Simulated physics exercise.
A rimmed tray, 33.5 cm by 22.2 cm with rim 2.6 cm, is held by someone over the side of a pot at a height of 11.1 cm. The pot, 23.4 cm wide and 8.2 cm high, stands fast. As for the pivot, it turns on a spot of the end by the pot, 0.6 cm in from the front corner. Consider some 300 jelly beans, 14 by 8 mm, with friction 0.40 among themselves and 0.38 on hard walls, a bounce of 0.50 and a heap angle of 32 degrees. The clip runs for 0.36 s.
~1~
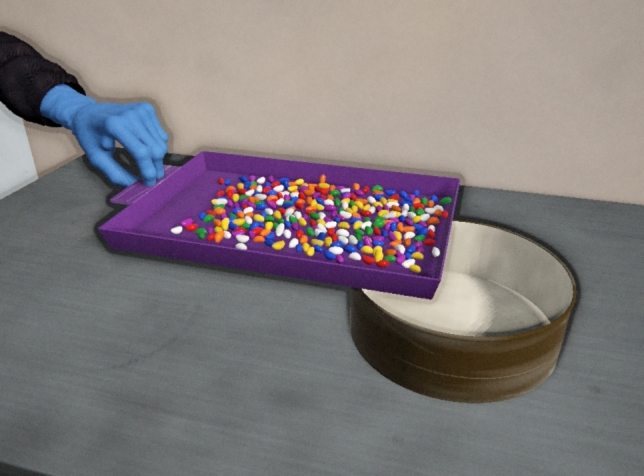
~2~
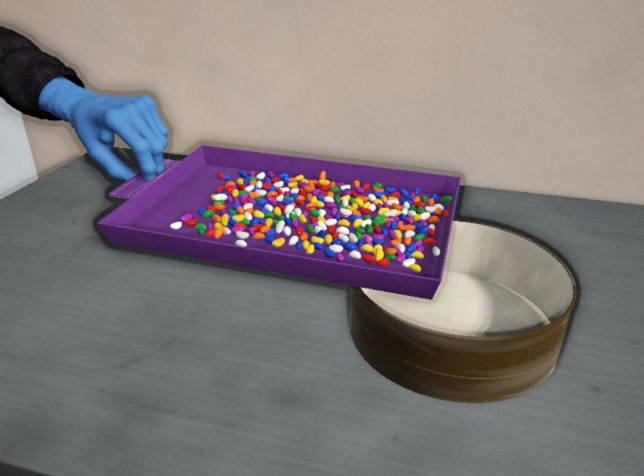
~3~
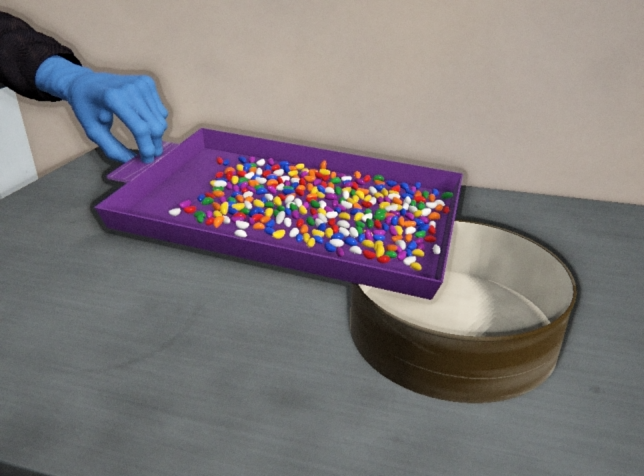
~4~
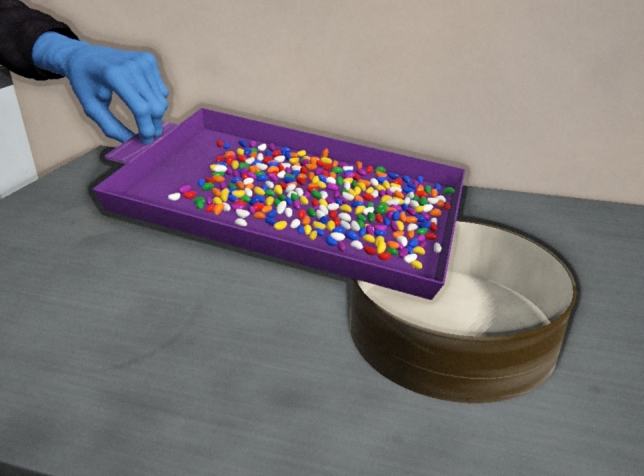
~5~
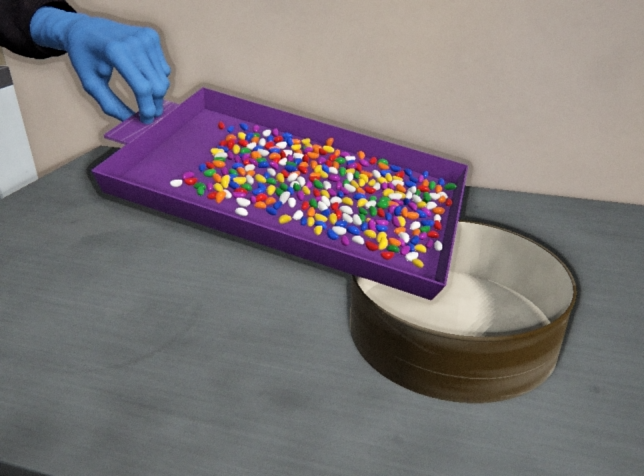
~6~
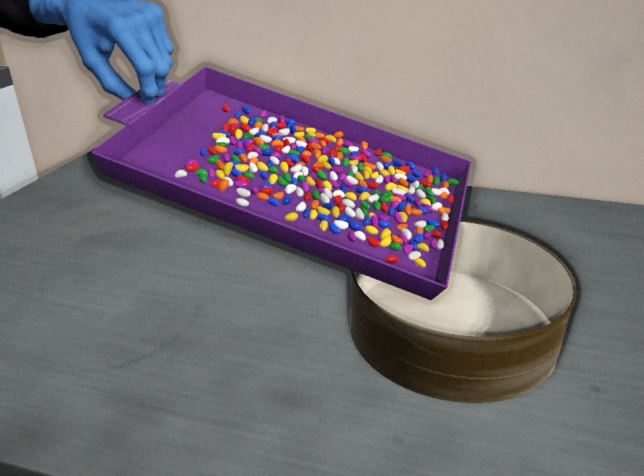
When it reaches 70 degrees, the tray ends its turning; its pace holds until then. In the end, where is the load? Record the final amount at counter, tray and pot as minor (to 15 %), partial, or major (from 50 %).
Final: Counter partial, left on the tray partial, pot partial.
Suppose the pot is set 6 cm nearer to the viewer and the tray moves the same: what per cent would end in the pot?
Close to 60 per cent, then.
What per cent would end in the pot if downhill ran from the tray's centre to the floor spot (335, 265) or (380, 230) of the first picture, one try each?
Some 5 and 30 per cent.
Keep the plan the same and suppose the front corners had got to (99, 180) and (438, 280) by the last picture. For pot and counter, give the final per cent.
In the pot: 10 per cent; on the counter: 60 per cent.
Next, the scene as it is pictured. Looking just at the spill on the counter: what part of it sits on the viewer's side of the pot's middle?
Share: Some 100 %.
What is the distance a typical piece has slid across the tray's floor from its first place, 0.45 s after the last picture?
Around 9 centimetres.
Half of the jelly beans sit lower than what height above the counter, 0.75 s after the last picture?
About 16 centimetres.
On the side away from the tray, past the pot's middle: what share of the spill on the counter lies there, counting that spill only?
80 per cent.
Then, 0.45 s after the last picture, tilt 42 degrees; the tray holds 100 %, the pot 0 %.
Then, 0.75 s after the last picture, tilt 59 degrees; the tray holds 95 %, the pot 0 %.
Then, 1.15 s after the last picture, tilt 70 degrees; the tray holds 70 %, the pot 10 %.
In the end, counter 30 %, tray 40 %, pot 30 %.
